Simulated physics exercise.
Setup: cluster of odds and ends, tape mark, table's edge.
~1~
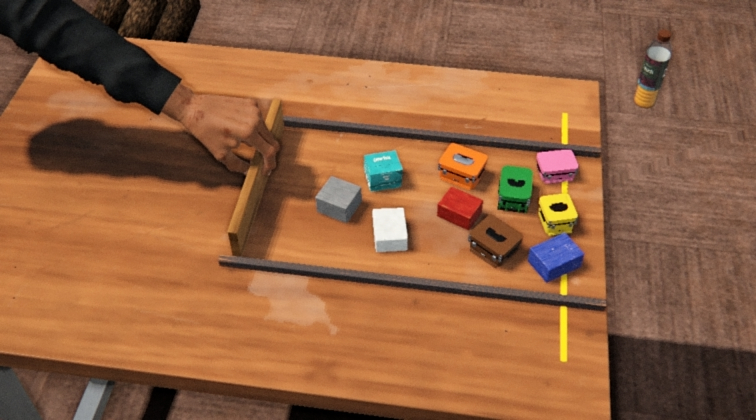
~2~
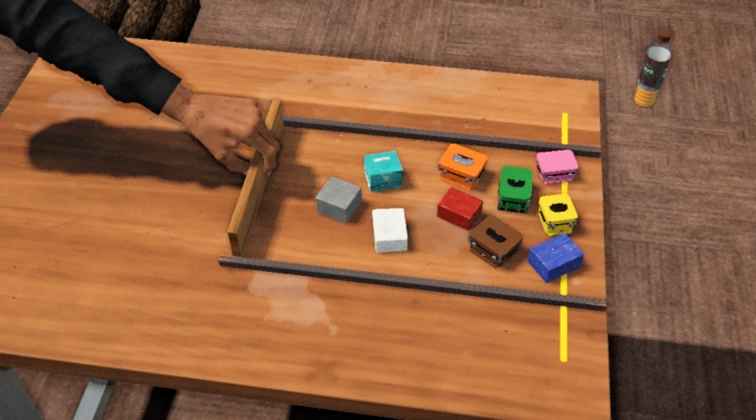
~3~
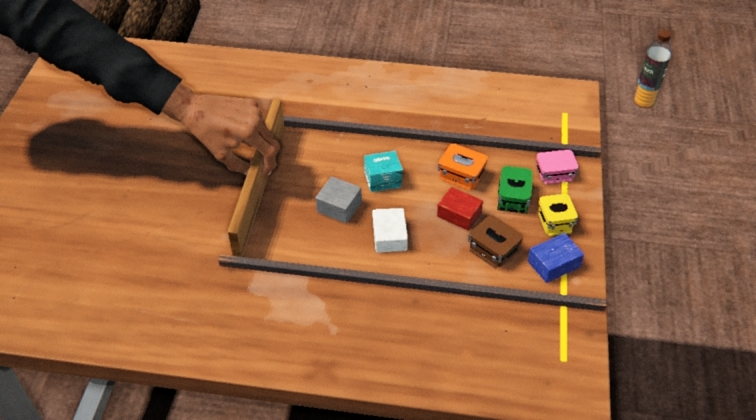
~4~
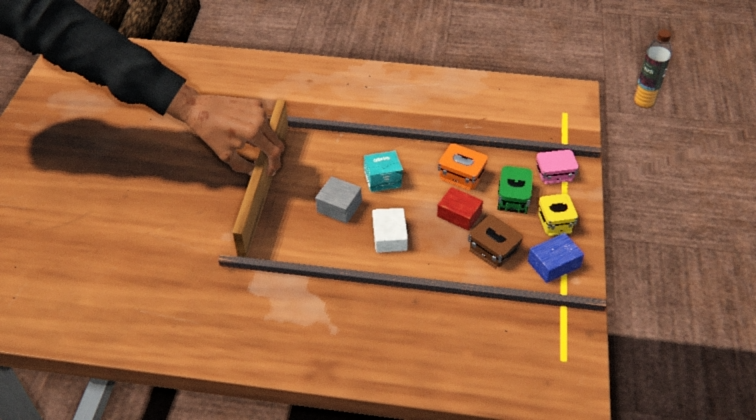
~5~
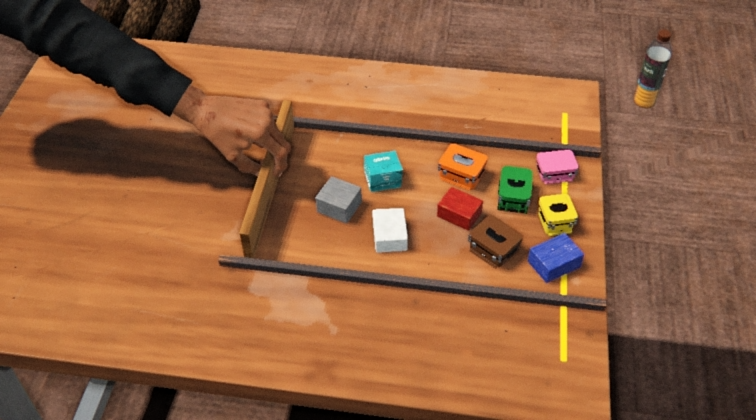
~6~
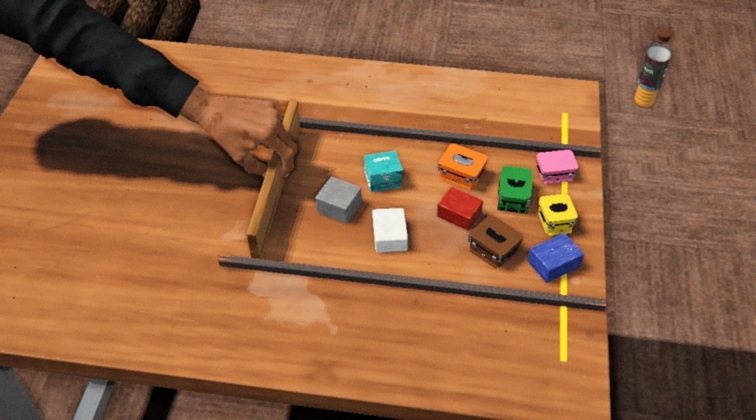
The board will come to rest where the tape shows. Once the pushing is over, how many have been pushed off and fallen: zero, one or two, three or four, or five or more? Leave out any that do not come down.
Five or more have.
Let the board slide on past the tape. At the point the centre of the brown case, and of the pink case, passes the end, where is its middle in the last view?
About (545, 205), and about (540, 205) for the other.
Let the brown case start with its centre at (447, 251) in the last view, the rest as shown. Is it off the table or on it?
From that start, the object then does not stay.
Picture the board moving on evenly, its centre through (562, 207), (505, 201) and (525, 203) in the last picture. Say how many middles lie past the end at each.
In order: 6, 0, 2.
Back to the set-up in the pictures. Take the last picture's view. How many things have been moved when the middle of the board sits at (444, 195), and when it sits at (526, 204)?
First 7 and then 10.
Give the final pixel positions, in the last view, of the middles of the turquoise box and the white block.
Listed as asked: First (583, 197), and then (581, 254).
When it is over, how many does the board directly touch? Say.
It's touching 4 at the end.
Soon after, none off yet; blue block at rest near (556, 258); yellow case at rest near (557, 215); pink case at rest near (556, 168).
At rest, the number that fall off is five or more; fallen, red block, brown case, green case, pink case, yellow case and blue block.
